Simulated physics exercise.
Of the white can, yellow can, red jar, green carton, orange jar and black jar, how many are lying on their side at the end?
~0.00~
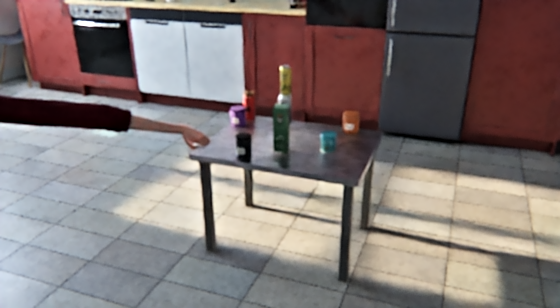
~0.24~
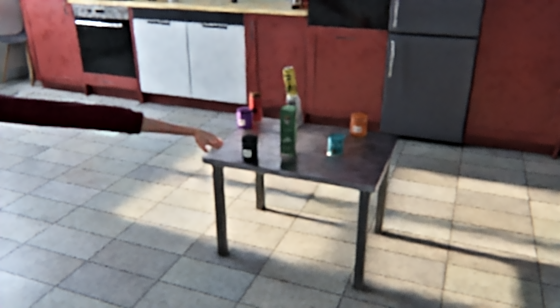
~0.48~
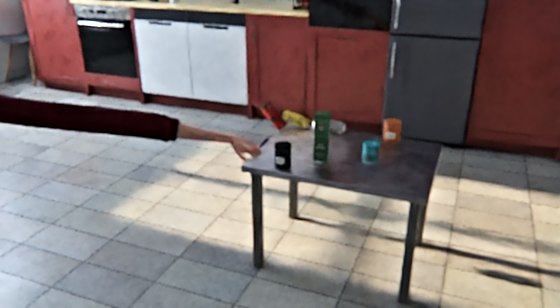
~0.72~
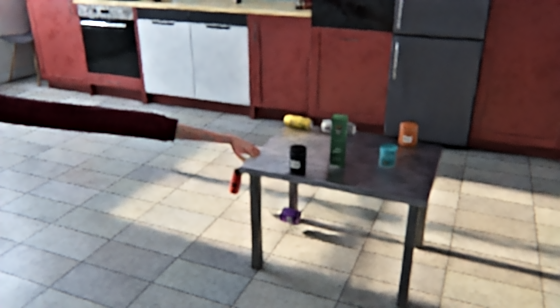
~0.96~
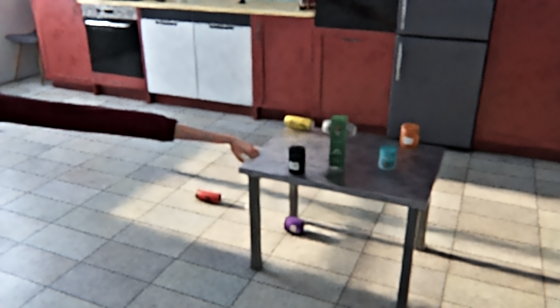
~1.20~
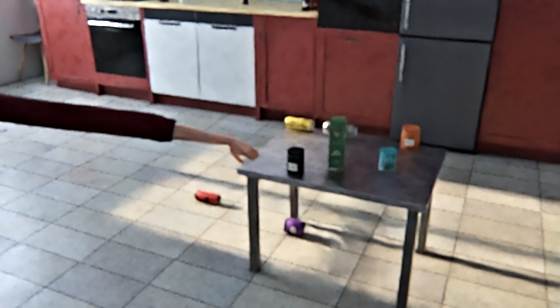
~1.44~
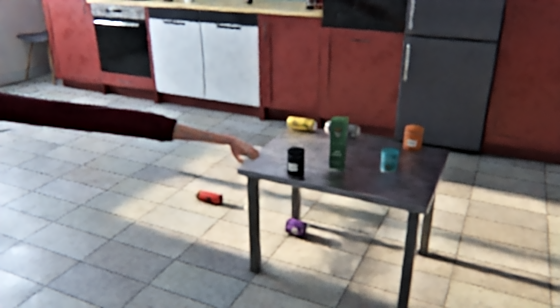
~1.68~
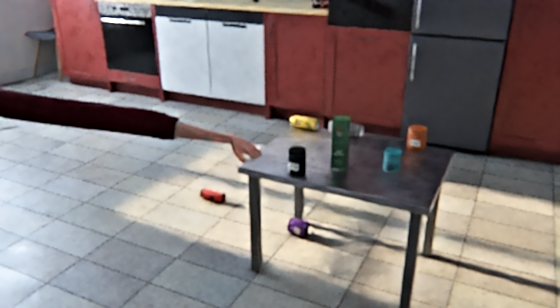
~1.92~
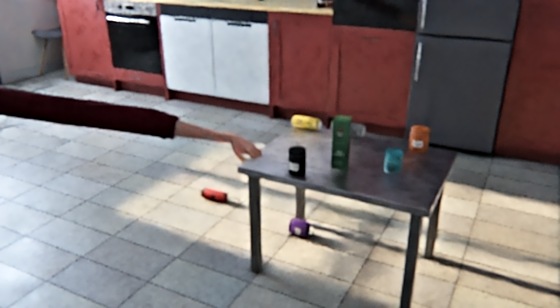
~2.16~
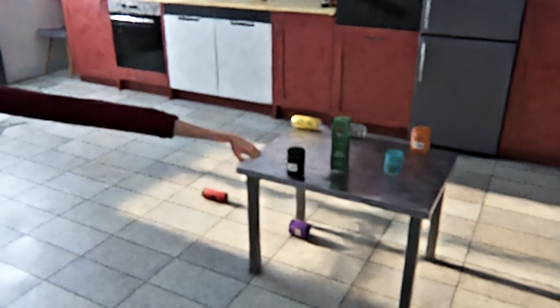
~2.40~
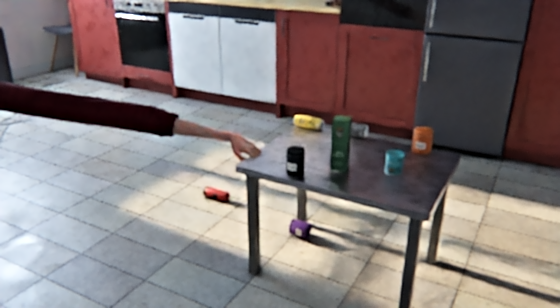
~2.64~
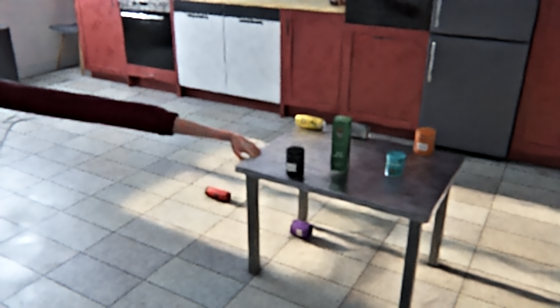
Three of them end on their side. The white and yellow cans lie on the table, and the red jar lies on the floor.
